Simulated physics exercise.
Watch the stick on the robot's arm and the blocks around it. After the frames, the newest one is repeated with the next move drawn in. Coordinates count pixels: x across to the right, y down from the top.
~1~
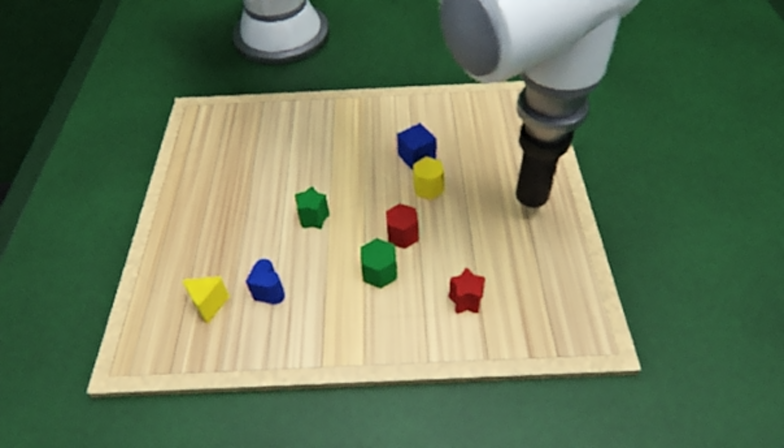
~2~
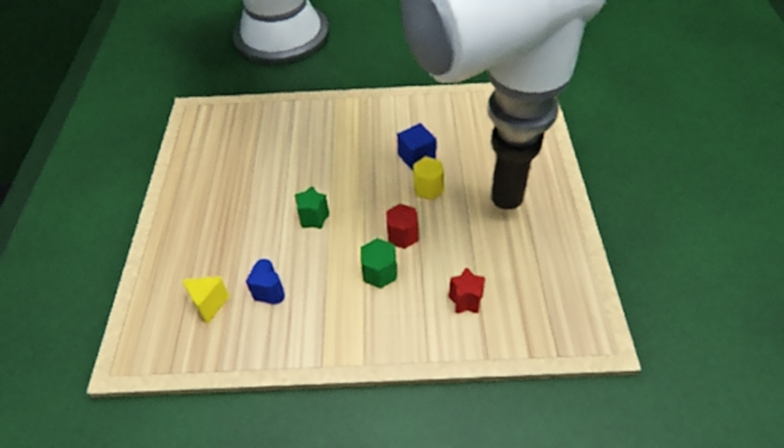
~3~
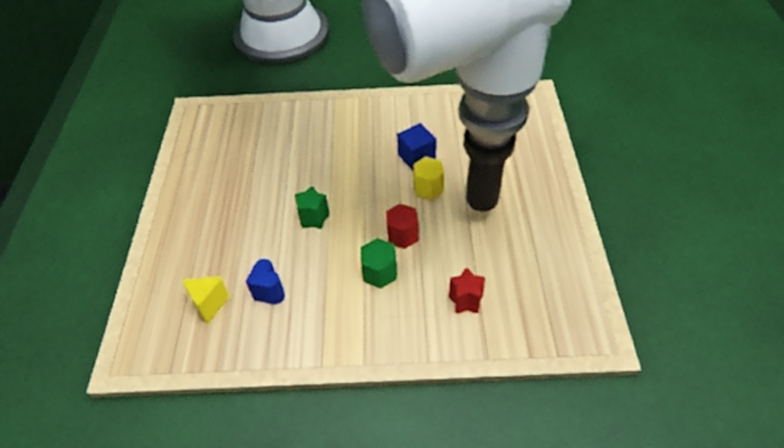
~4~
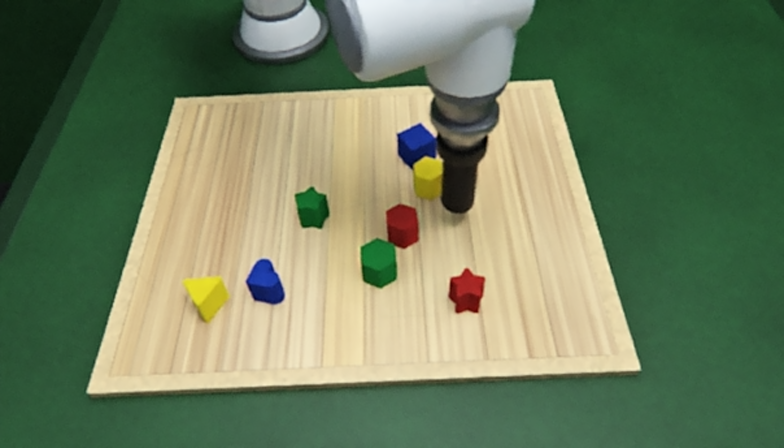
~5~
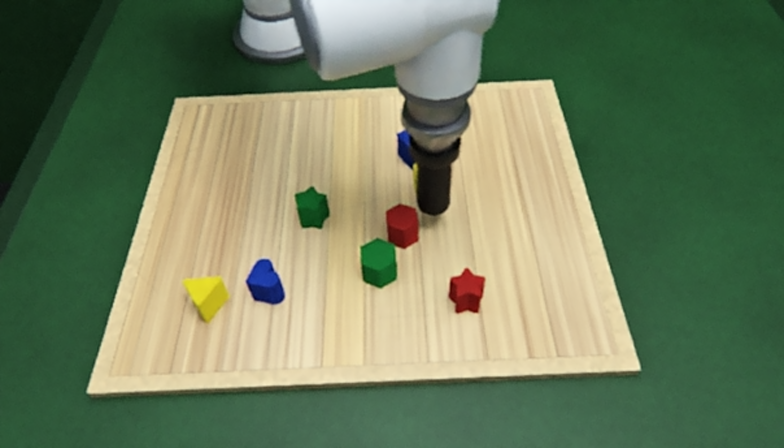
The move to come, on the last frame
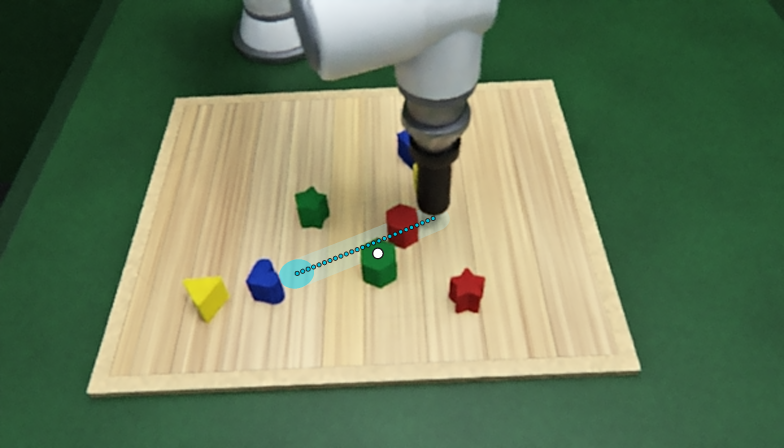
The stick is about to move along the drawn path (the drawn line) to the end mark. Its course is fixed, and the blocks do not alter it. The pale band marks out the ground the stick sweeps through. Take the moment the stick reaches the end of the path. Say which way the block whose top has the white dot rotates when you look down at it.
It is turned anticlockwise.
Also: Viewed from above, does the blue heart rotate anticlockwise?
No - that is not the case.
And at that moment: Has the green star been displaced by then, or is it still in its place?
Once the path ends, it is where it was.
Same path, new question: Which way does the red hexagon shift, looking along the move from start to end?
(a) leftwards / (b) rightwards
Correct choice: A.
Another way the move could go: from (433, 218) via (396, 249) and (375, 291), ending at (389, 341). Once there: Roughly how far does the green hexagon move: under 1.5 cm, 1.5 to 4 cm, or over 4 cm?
Upwards of 4 cm.
Drawn move, from (433, 218) to (297, 274); the dot is on the green hexagon.
On the path given first. One third of the way, stick at (389, 222); green hexagon at (372, 259), turned 30° anticlockwise; red hexagon at (361, 233), turned 35° anticlockwise.
Two thirds of the way, stick at (341, 241); green hexagon at (369, 262), turned 45° anticlockwise; red hexagon at (313, 255), turned 45° anticlockwise.
At the end, stick at (293, 260); blue heart at (245, 283), turned 30° clockwise; green star still; green hexagon at (369, 262), turned 45° anticlockwise; red hexagon at (276, 283), turned 60° anticlockwise; yellow hexagon still.
